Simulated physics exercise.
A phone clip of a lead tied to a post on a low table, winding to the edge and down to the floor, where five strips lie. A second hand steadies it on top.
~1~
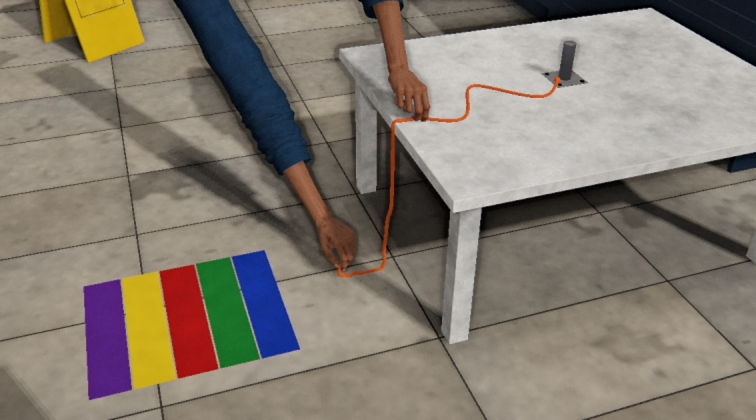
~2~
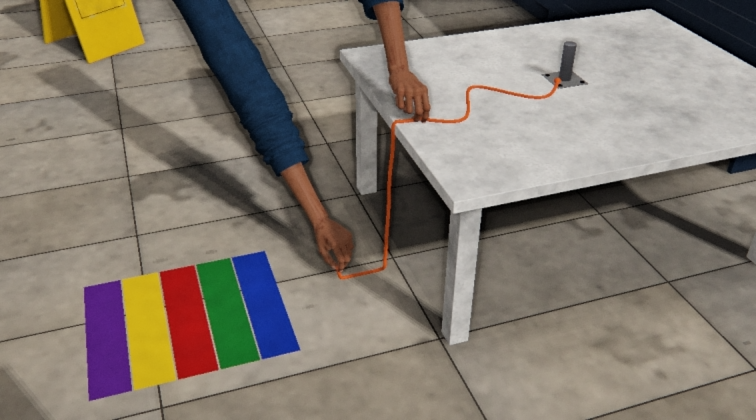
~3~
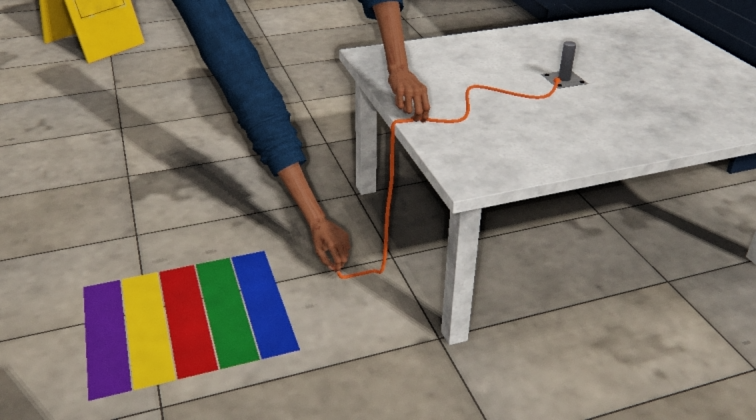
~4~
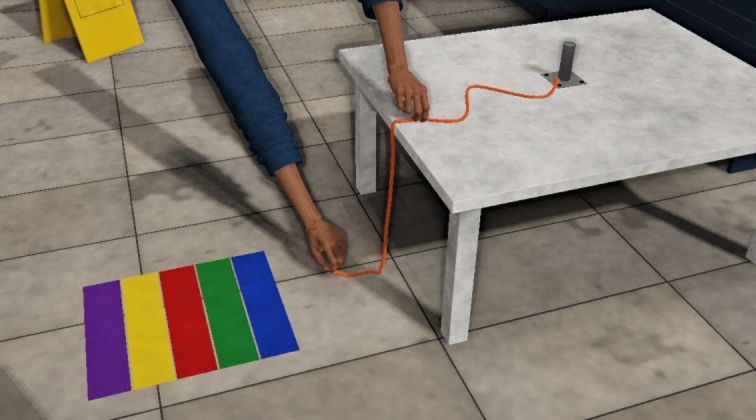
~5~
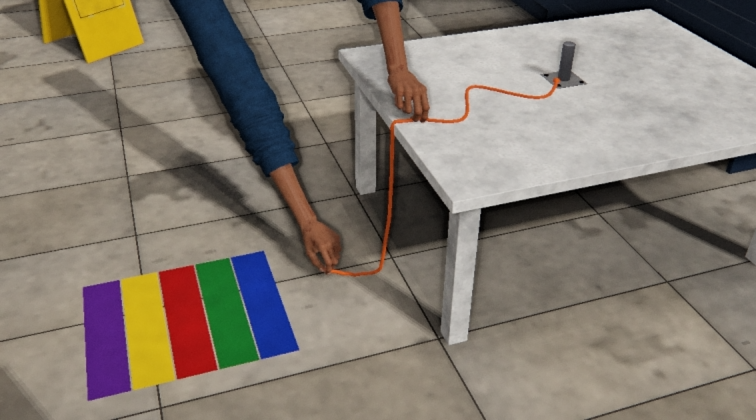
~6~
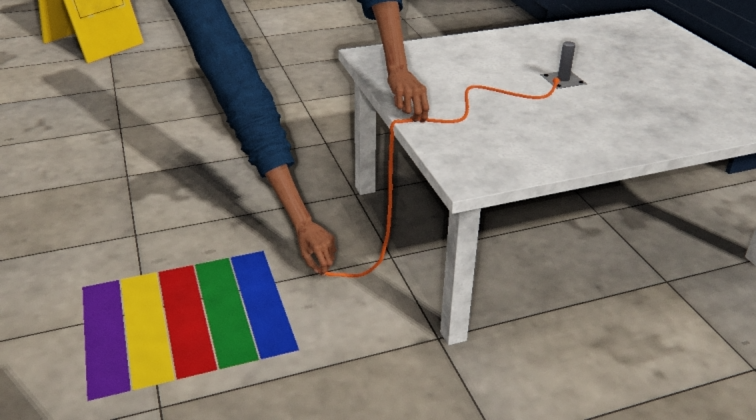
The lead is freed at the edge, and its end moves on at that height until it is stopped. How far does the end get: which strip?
It gets as far as the yellow strip.
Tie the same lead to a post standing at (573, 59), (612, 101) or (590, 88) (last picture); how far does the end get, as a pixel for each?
Try by try, around (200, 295), (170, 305) and (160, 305).
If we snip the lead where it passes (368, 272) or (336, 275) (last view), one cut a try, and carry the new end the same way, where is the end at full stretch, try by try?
Try by try, around (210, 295) and (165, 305).
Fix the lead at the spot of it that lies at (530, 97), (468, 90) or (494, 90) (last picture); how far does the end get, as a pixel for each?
Near (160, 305), (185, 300) and (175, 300).
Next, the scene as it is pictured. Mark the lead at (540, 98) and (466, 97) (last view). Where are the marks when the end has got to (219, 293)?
About (515, 88), and the other about (435, 106).
Early on, end near (219, 293); over green.
Midway, end near (171, 303); over red.
At the end of the slack, end near (143, 309); over yellow. The yellow one.
